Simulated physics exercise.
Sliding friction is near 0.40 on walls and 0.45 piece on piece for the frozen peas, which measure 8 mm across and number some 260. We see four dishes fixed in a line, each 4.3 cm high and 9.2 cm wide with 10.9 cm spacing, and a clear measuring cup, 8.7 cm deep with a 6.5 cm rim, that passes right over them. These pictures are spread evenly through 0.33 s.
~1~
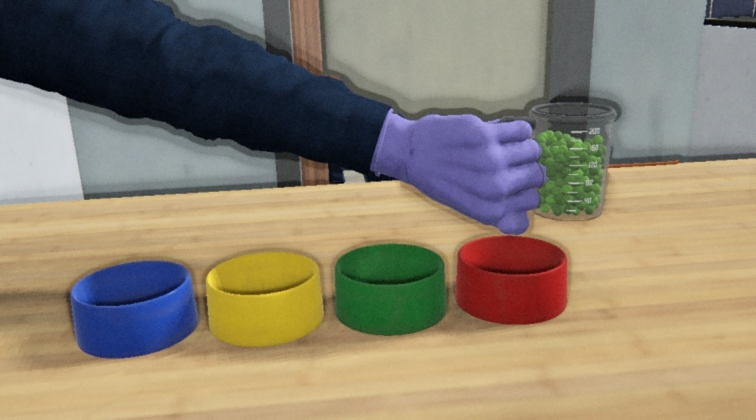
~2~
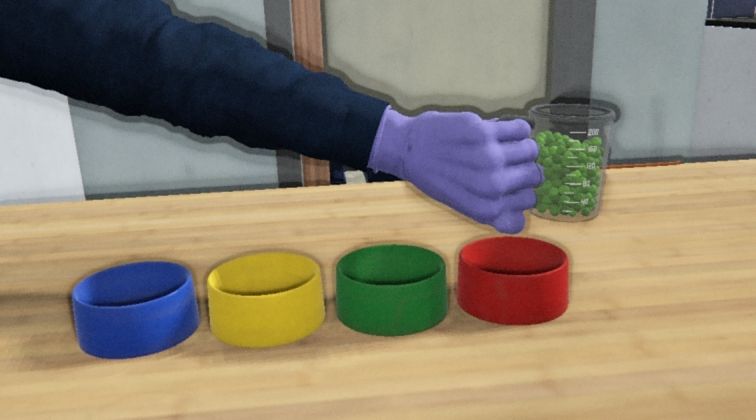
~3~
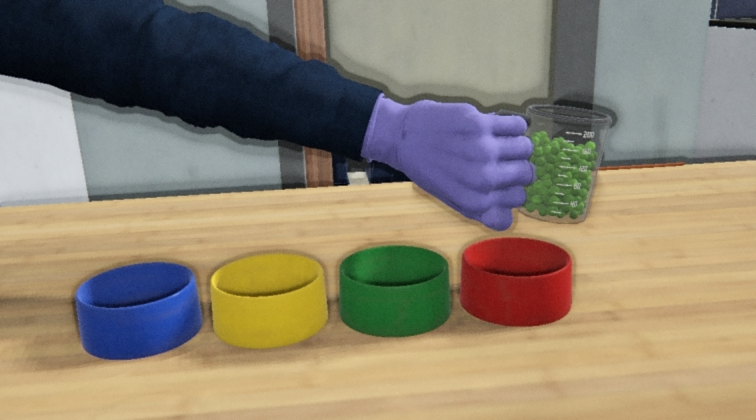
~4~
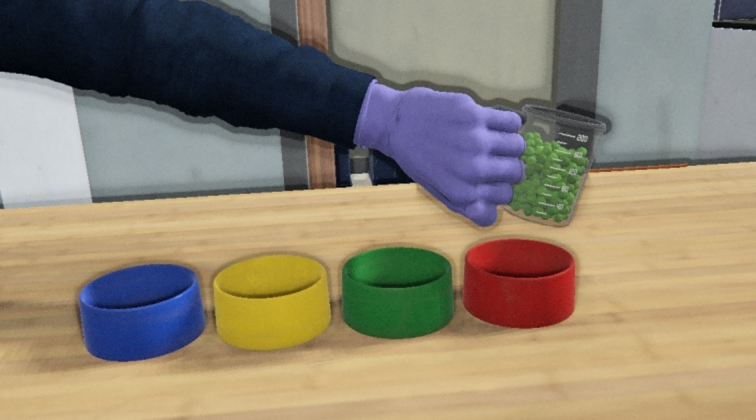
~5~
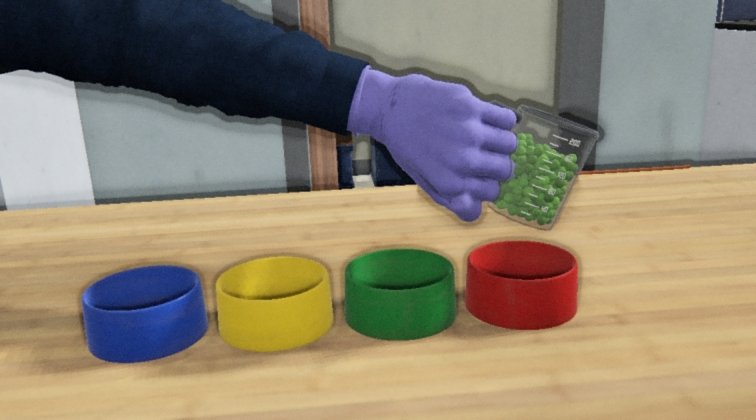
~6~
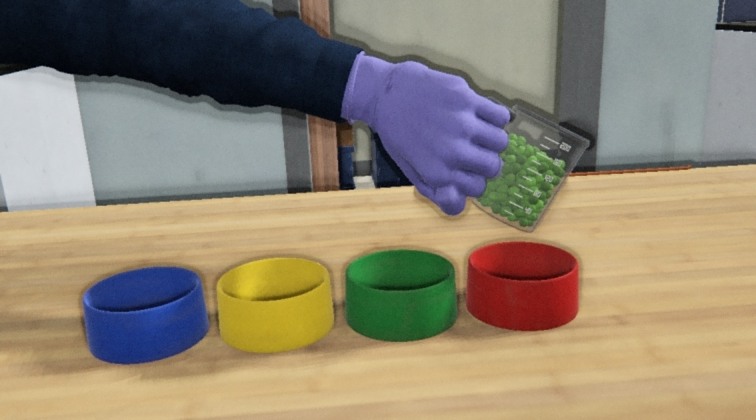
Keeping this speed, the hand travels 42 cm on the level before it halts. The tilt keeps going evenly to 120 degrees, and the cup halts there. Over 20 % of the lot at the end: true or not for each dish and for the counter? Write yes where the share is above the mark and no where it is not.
Red dish: No, blue dish: No, green dish: Yes, yellow dish: No, counter: No.
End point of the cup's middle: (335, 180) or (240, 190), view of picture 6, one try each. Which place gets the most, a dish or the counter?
Most goes to: Green; green.
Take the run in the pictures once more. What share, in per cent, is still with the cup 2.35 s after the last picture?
It should be near 0 per cent.
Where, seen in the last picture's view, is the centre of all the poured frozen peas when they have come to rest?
Approximately (395, 298) in the last view.
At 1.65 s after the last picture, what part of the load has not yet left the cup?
Around 0 per cent of the load.
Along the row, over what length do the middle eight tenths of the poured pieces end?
The stretch is around 6 cm long.
Then, 0.99 s after the last picture, tilt 120 degrees; cup holds 30 %, green 65 %.
Then, 1.65 s after the last picture, tilt 120 degrees; cup holds 0 %, green 90 %.
Then, 2.35 s after the last picture, tilt 120 degrees; cup holds 0 %, green 90 %.
In the end, red 0 %, blue 0 %, green 90 %, yellow 0 %, counter 10 %.
